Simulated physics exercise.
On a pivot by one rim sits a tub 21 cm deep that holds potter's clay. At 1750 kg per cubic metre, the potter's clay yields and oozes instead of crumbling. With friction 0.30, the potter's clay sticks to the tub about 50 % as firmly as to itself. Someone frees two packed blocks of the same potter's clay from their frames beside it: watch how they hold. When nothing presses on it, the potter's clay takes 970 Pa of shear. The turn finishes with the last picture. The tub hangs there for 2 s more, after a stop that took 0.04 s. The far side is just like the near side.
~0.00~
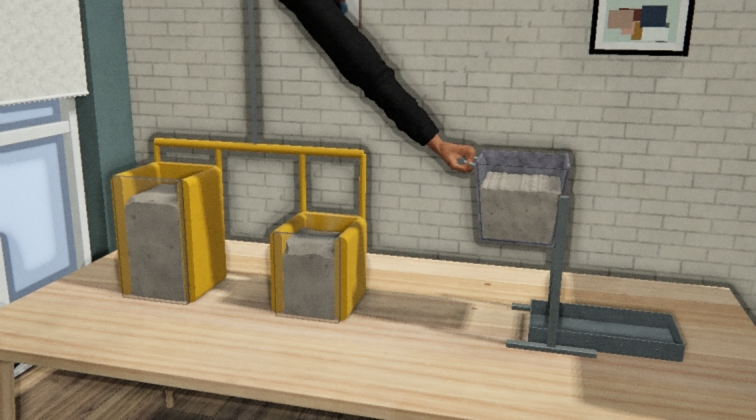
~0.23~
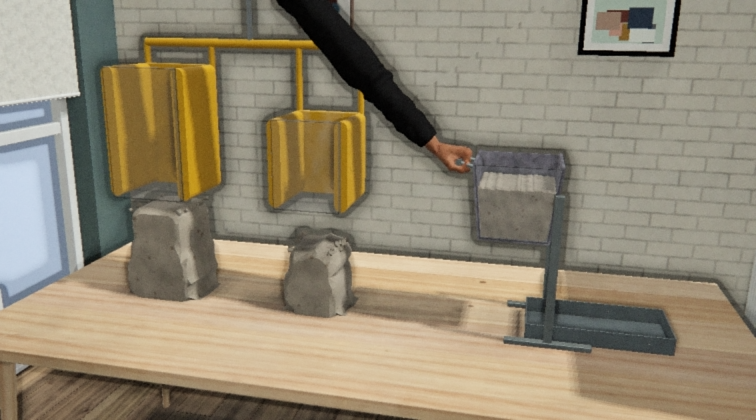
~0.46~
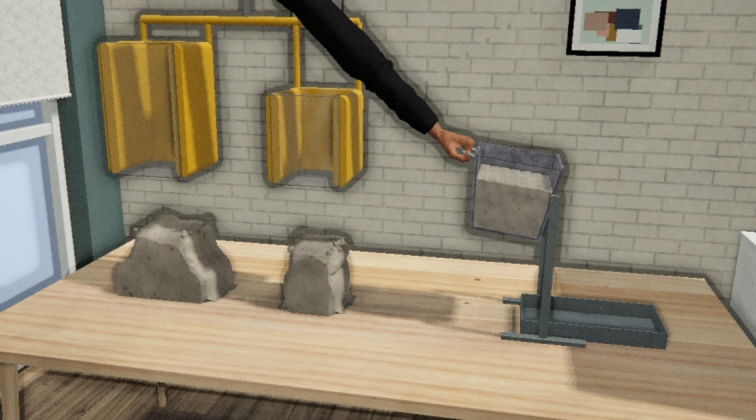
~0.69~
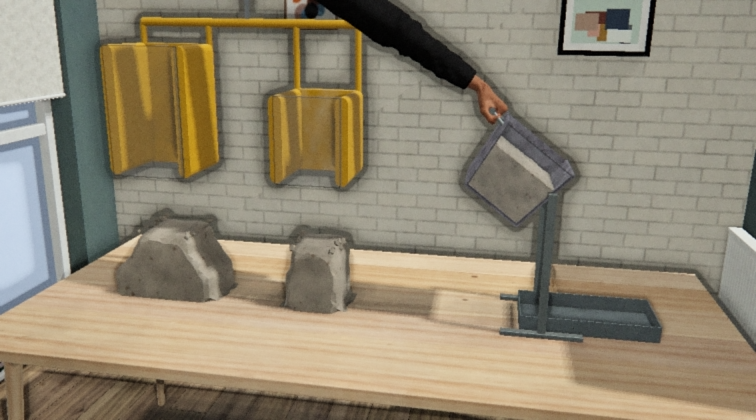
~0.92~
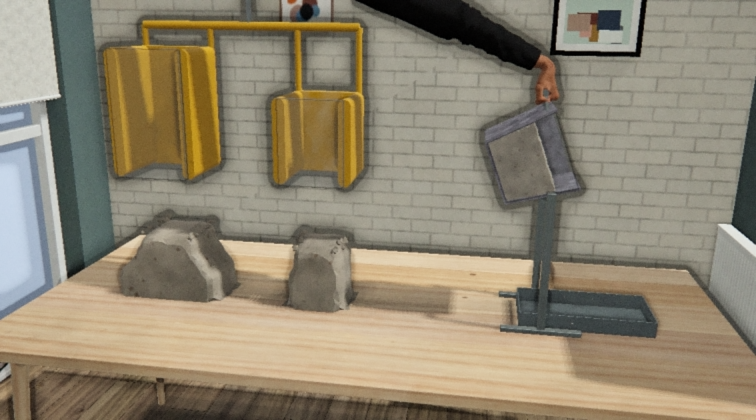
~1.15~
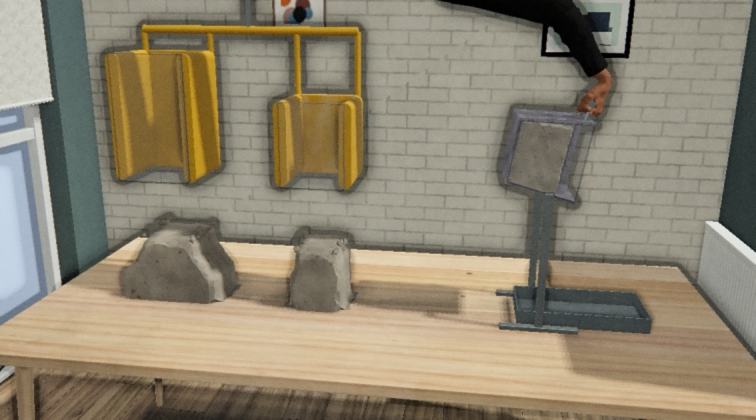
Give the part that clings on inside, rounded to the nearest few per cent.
The part that clings on inside is close to 44 %.
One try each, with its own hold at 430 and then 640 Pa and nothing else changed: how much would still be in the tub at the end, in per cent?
Try one gives 40 per cent, try two gives 35 per cent.
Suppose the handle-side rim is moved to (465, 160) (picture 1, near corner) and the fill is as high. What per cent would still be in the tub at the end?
Then near 35 % stays in the tub.
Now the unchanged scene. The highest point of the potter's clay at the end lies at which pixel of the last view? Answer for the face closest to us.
Peak location: Approx. (551, 158).
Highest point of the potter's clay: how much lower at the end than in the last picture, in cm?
About 10 cm.
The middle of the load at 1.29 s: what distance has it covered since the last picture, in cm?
Around 4 cm.
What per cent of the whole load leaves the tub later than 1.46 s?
Some 40 per cent.
After 1.29 s, the tub is at 99 degrees and holds 100 %.
After 1.46 s, the tub is at 99 degrees and holds 84 %.
After 1.63 s, the tub is at 99 degrees and holds 52 %.
After 1.80 s, the tub is at 99 degrees and holds 44 %.
After 3.15 s, at the end, the tub is at 99 degrees and holds 44 %.
